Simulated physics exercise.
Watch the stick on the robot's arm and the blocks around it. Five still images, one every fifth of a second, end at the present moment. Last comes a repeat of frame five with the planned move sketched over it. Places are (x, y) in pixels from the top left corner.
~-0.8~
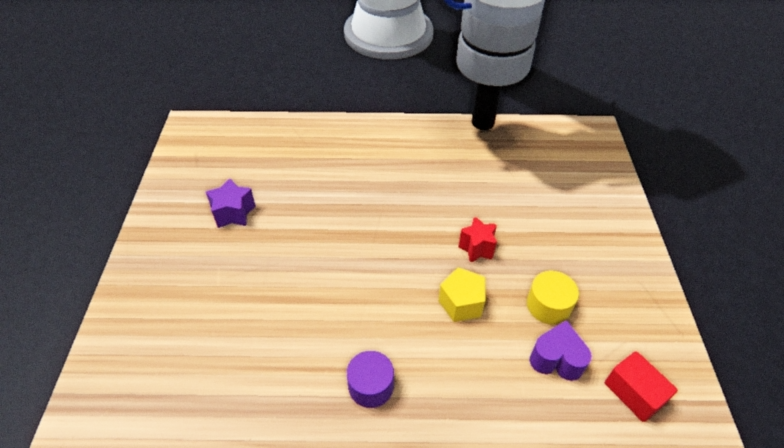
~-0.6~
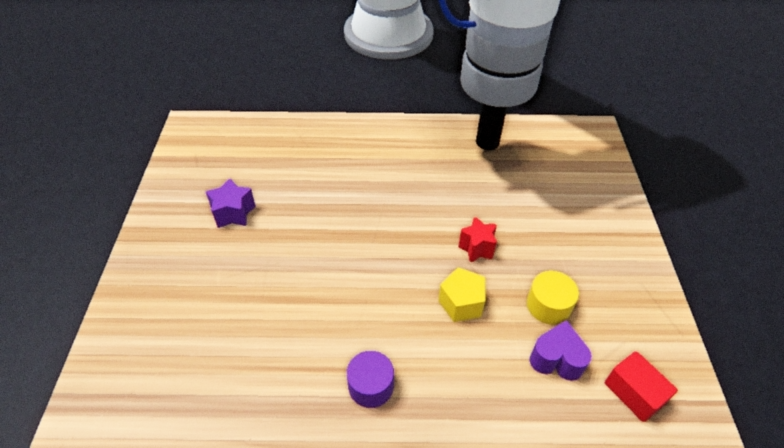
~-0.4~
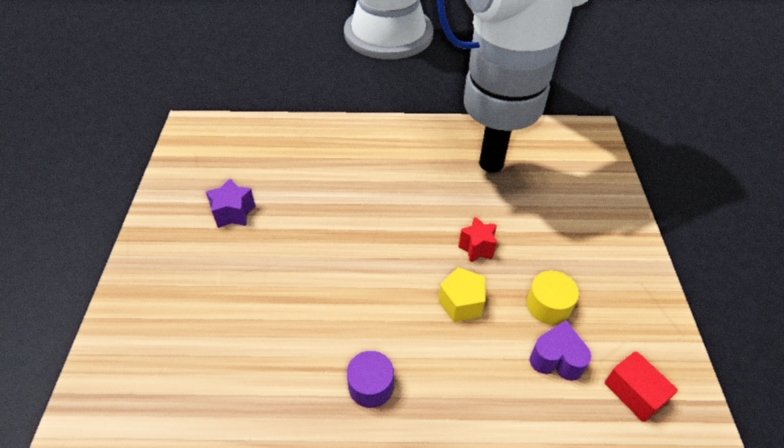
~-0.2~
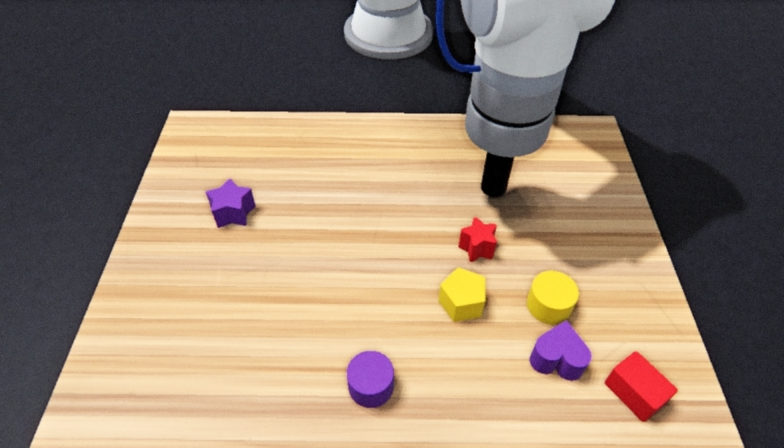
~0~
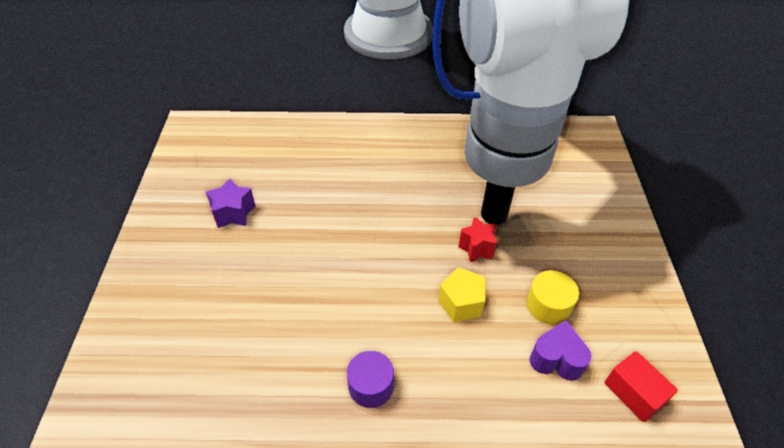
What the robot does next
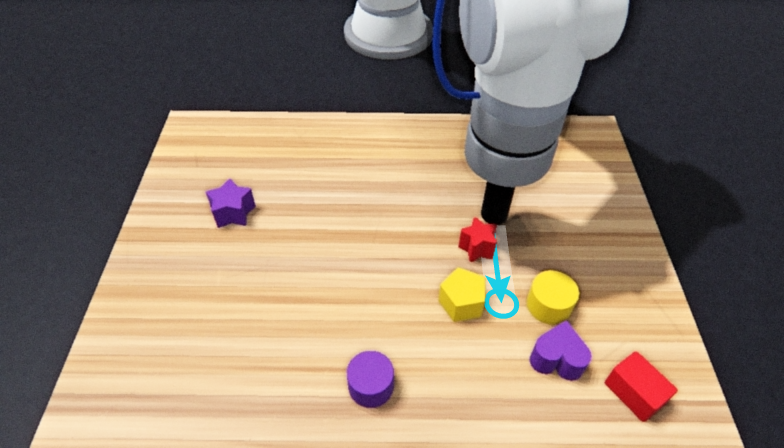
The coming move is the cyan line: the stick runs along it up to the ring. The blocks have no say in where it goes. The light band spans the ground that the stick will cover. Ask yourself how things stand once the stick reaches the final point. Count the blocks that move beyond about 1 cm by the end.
Moved: 1.
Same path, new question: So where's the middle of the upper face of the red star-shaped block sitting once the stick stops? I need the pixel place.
It ends at (472, 251).
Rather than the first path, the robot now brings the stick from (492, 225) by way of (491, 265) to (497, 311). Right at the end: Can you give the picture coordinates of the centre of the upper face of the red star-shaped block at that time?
About (467, 257).
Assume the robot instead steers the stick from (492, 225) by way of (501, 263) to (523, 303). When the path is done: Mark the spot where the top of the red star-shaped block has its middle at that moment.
Final place: (477, 246).
The line goes from (492, 225) to (502, 303).
The first path, step by step. One third of the way, stick (497, 240); red star-shaped block (475, 243), turned 40° clockwise.
Two thirds of the way, stick (500, 266); red star-shaped block (472, 251), turned 80° clockwise.
At the end, stick (504, 294); yellow pentagonal block unmoved; red star-shaped block (472, 251), turned 80° clockwise.
